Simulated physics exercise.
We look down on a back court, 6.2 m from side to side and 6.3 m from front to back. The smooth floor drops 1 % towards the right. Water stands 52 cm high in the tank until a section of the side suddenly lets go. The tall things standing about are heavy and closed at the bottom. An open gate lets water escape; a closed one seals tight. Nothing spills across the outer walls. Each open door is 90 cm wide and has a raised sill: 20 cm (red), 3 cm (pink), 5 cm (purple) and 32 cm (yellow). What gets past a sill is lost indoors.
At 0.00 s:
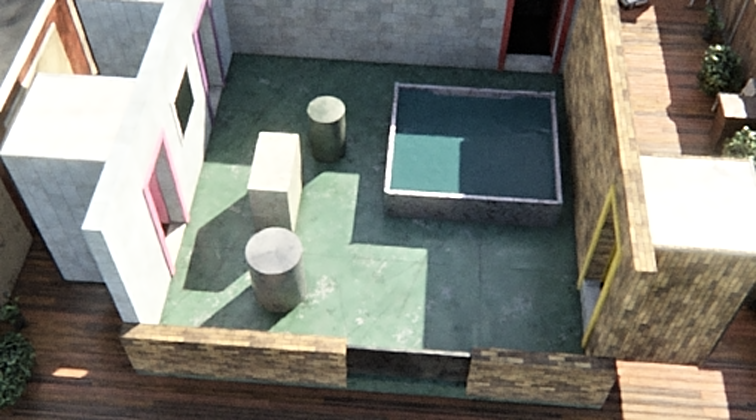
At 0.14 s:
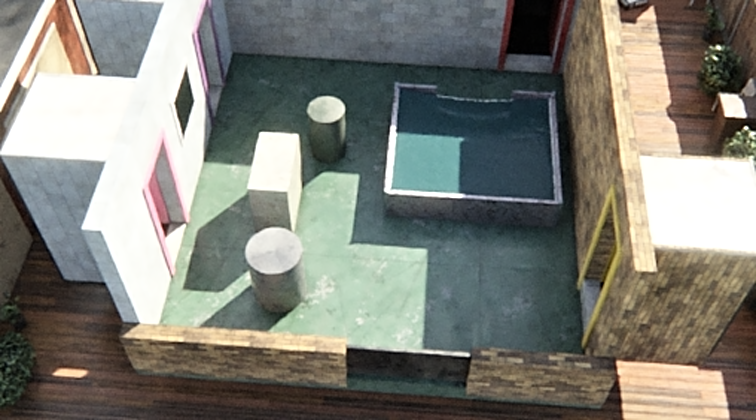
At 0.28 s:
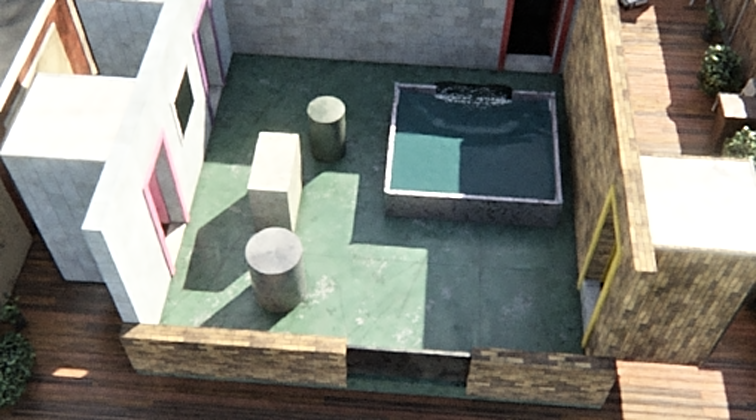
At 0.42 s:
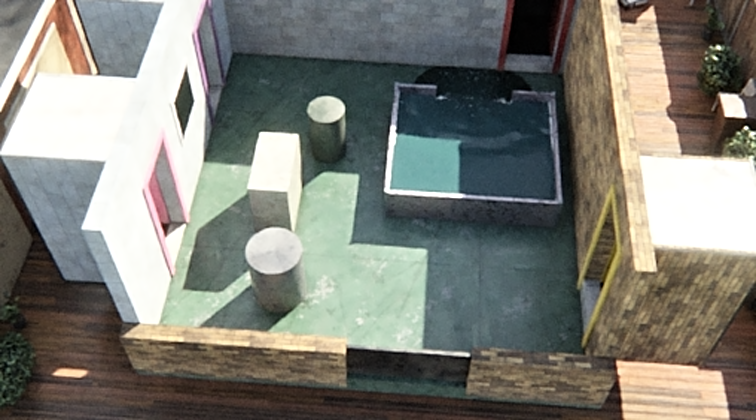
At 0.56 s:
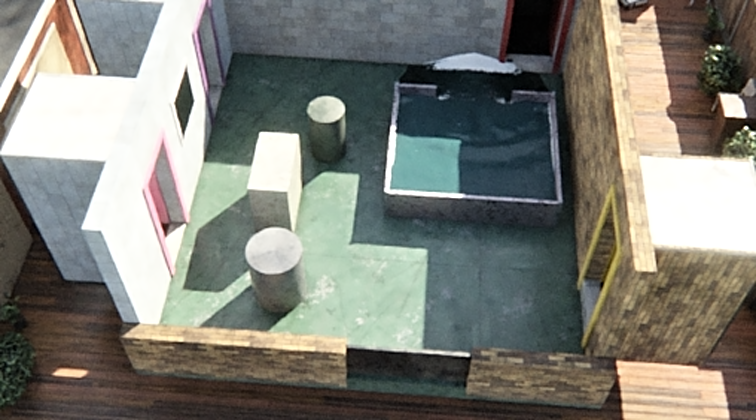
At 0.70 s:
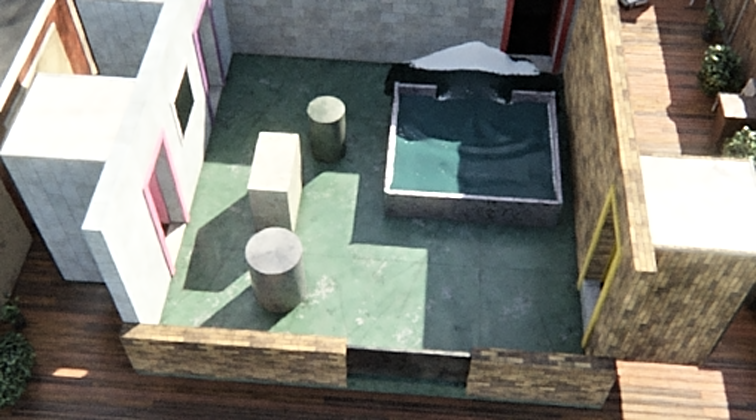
We see a walled court with a green floor, two round pillars, a pale block and a raised tank of water; water breaks out through the tank's far side and spreads over the floor behind it, rippling the surface.
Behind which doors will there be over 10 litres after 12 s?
Within that time: At the red door it exceeds the limit; at the pink door it goes over the limit; at the purple door it goes over the limit; at the yellow door it keeps below the limit.
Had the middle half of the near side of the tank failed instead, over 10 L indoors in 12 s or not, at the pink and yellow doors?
Then: Pink over, yellow not over.
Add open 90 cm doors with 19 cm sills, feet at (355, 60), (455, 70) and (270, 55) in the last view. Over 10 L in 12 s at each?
In that order: Below, over, not over.
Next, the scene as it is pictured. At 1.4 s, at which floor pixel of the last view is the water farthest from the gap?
At about (327, 60).
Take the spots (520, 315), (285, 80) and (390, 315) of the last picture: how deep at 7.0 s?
About 3, 4 and 3 cm.
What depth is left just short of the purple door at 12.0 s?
Some 7.0 cm.
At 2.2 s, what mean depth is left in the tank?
Roughly 34 cm on average.
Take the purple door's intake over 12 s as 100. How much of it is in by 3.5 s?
Some 15 per cent by then.
After 1.4 s water covers 15 % of the floor and is deepest (48 cm) near (557, 75); red door 26 cm at the sill, 4 L in, pink door not reached, purple door not reached, yellow door not reached.
After 2.2 s water covers 30 % of the floor and is deepest (46 cm) near (557, 75); red door 34 cm at the sill, 29 L in, pink door not reached, purple door not reached, yellow door not reached.
After 3.5 s water covers 45 % of the floor and is deepest (35 cm) near (557, 75); red door 26 cm at the sill, 75 L in, pink door not reached, purple door 15 cm at the sill, 28 L in, yellow door 5 cm at the sill, 0 L in.
After 7.0 s water covers 85 % of the floor and is deepest (20 cm) near (558, 81); red door 18 cm at the sill, 97 L in, pink door 3 cm at the sill, 1 L in, purple door 12 cm at the sill, 131 L in, yellow door 3 cm at the sill, 0 L in.
After 12.0 s water covers 100 % of the floor and is deepest (14 cm) near (558, 81); red door 13 cm at the sill, 98 L in, pink door 7 cm at the sill, 22 L in, purple door 7 cm at the sill, 180 L in, yellow door 5 cm at the sill, 0 L in.
